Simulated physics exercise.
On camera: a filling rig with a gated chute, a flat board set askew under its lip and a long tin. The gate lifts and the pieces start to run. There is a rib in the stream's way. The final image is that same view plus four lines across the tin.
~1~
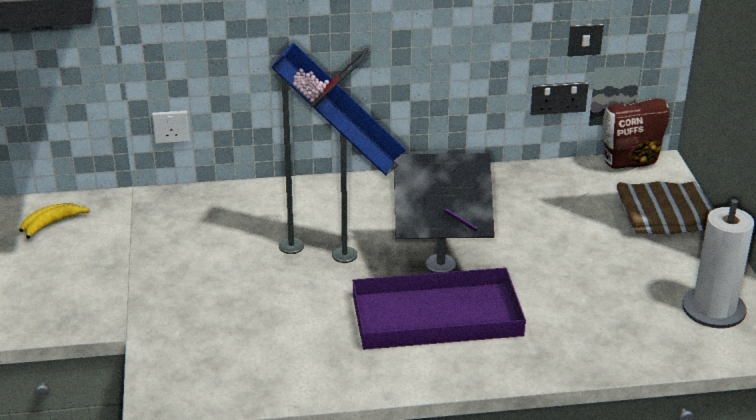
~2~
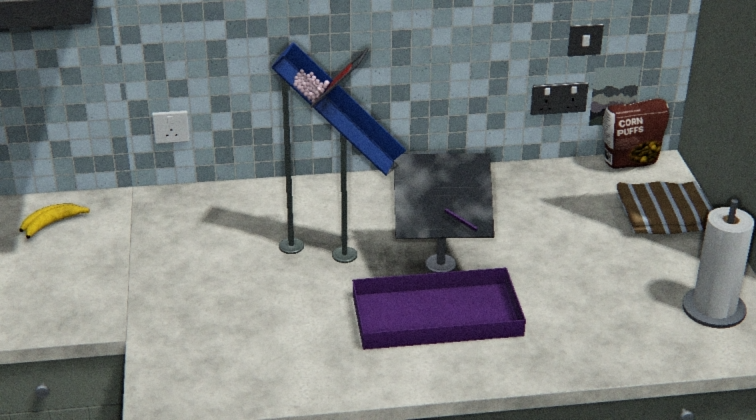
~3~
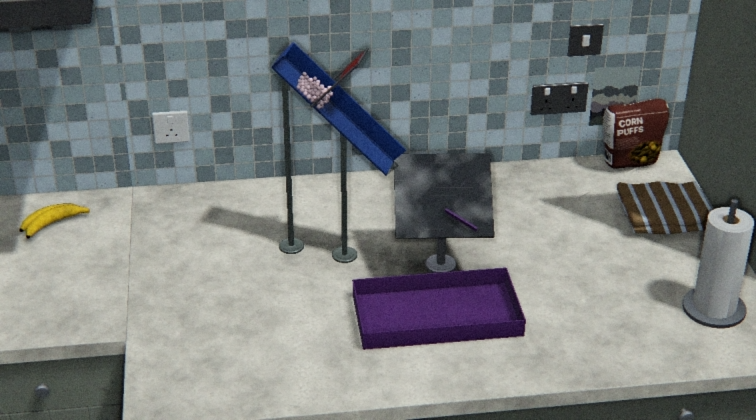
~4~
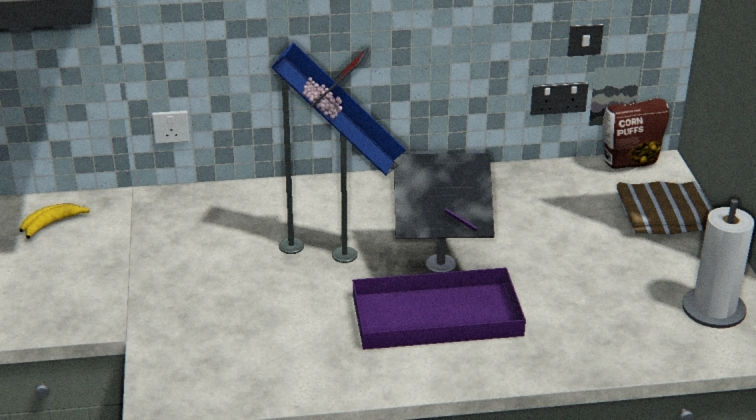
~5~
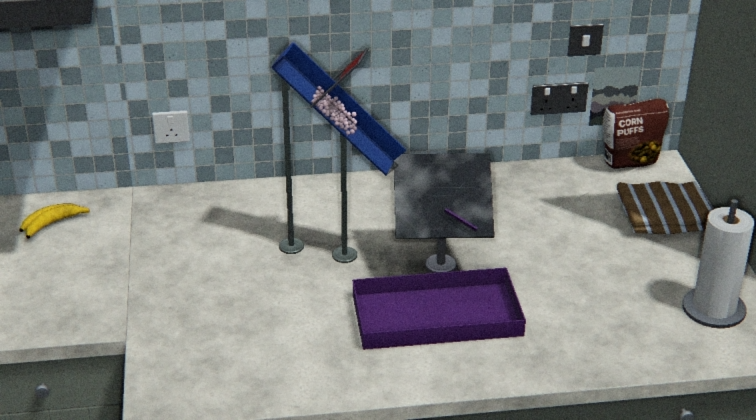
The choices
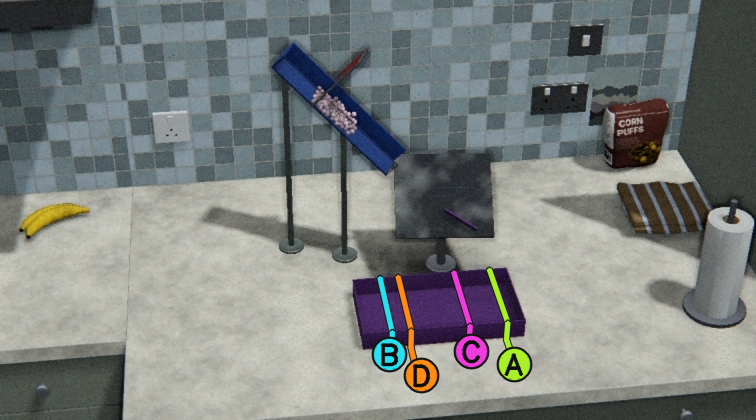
A long blue chute on two thin posts slopes down to the right above a pale kitchen counter, seen from slightly above by a still camera against blue-grey tiles. A dark tilted board with a purple rib stands under its lip behind an empty purple tin, with bananas left and a cereal box, striped cloth and paper roll right. The reddish gate lifts slightly, and pinkish-white pearls slide partway down the chute, spreading.
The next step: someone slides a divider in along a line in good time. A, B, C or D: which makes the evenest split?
Take C.
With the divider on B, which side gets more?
More lands on the right.
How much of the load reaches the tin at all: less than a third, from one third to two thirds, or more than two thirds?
About that: From one third to two thirds.
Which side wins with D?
Right.
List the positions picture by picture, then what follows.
The first frame shows load behind the gate near (311, 85), sugar pearls; lip of the chute near (390, 168), sloping fairly steeply.
The second frame shows middle of the board near (444, 195), tilted fairly steeply; middle of its low edge near (445, 238); of its high edge near (442, 154).
The third frame shows front corners of the tin near (364, 333) and (525, 320), empty; front of the load near (327, 100).
The fourth frame shows middle of the load near (323, 102); its front near (340, 108), close to a quarter of the way to the lip; rib from (446, 209) to (477, 229).
The fifth frame shows middle of the load near (335, 108); its front near (355, 128), close to half of the way to the lip.
On the marked copy, line A crosses the front rim at (507, 322); line B crosses the front rim at (392, 331); line C crosses the front rim at (469, 325); line D crosses the front rim at (411, 329).
With A, of what is caught, all but a few on the left of the divider, a small share on the right.
With B, of what is caught, none at all on the left of the divider, the whole lot on the right.
With C, of what is caught, close to a third on the left of the divider, close to two thirds on the right.
With D, of what is caught, only a few on the left of the divider, all but a few on the right.
